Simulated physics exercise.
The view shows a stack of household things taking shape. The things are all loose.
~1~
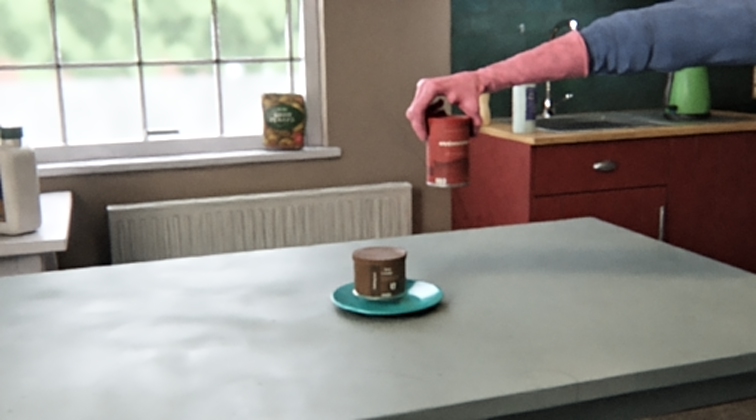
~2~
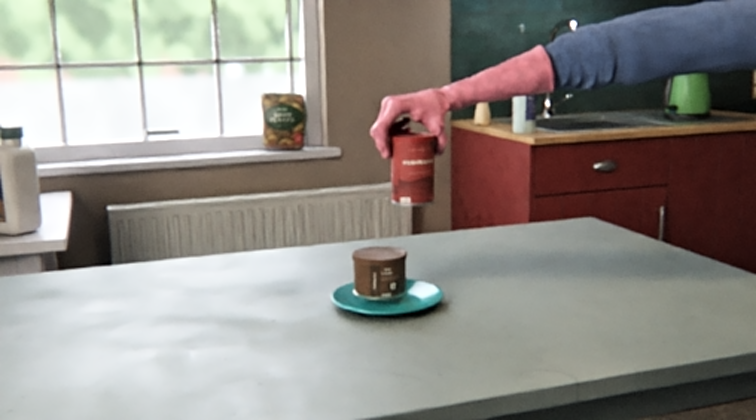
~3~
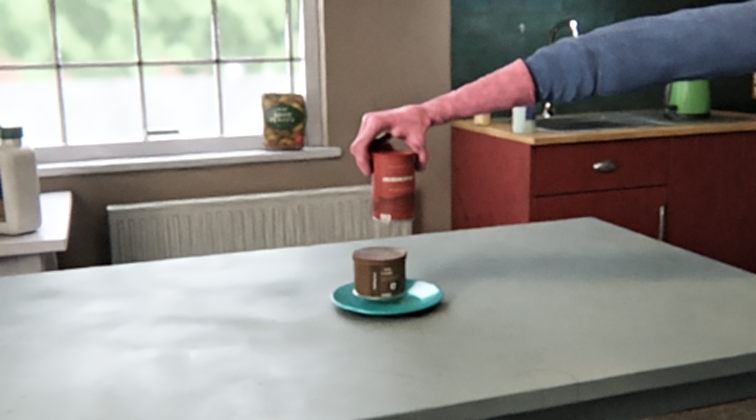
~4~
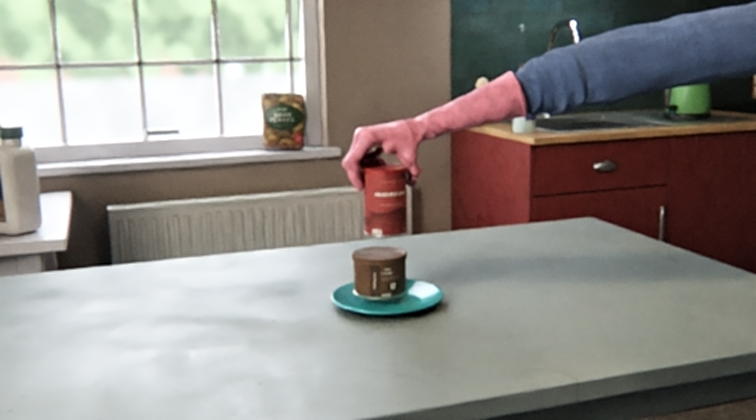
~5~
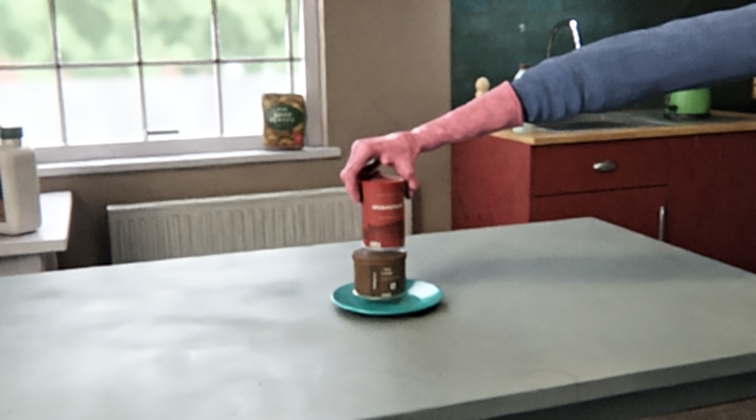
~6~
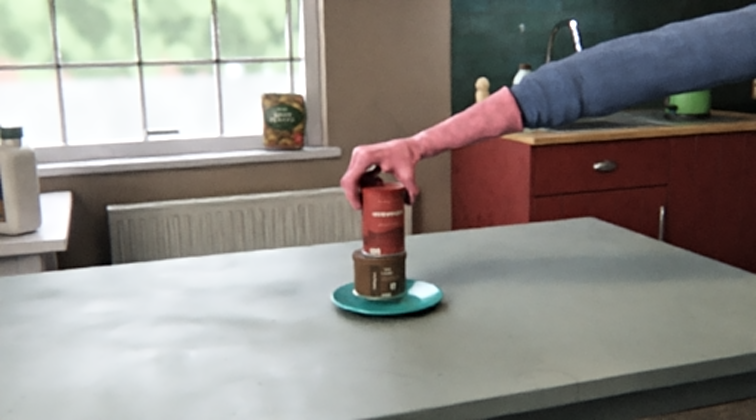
Hand carrying a red tin leftward across a kitchen, then lowering it onto a brown tub on a teal plate.
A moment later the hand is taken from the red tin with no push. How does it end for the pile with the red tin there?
In the end the pile is still standing.
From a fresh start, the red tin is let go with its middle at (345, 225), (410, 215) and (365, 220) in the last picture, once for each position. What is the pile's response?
Case one: It topples; case two: It topples; case three: It stands firm.
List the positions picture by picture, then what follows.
In the first picture, on its way; red tin (448, 151).
In the second picture, on its way; red tin (413, 169).
In the third picture, on its way; red tin (393, 186).
In the fourth picture, on its way; red tin (385, 200).
In the fifth picture, on its way; red tin (383, 213).
In the sixth picture, in place under the hand; red tin (383, 220).
Then, 0.20 s past the last view, nothing moves.
Then, 0.40 s past the last view, red tin resting near (383, 220).
Finally, all 3 still in place. Final places as the last picture's camera would see them, red tin near (383, 220). The pile stays up.
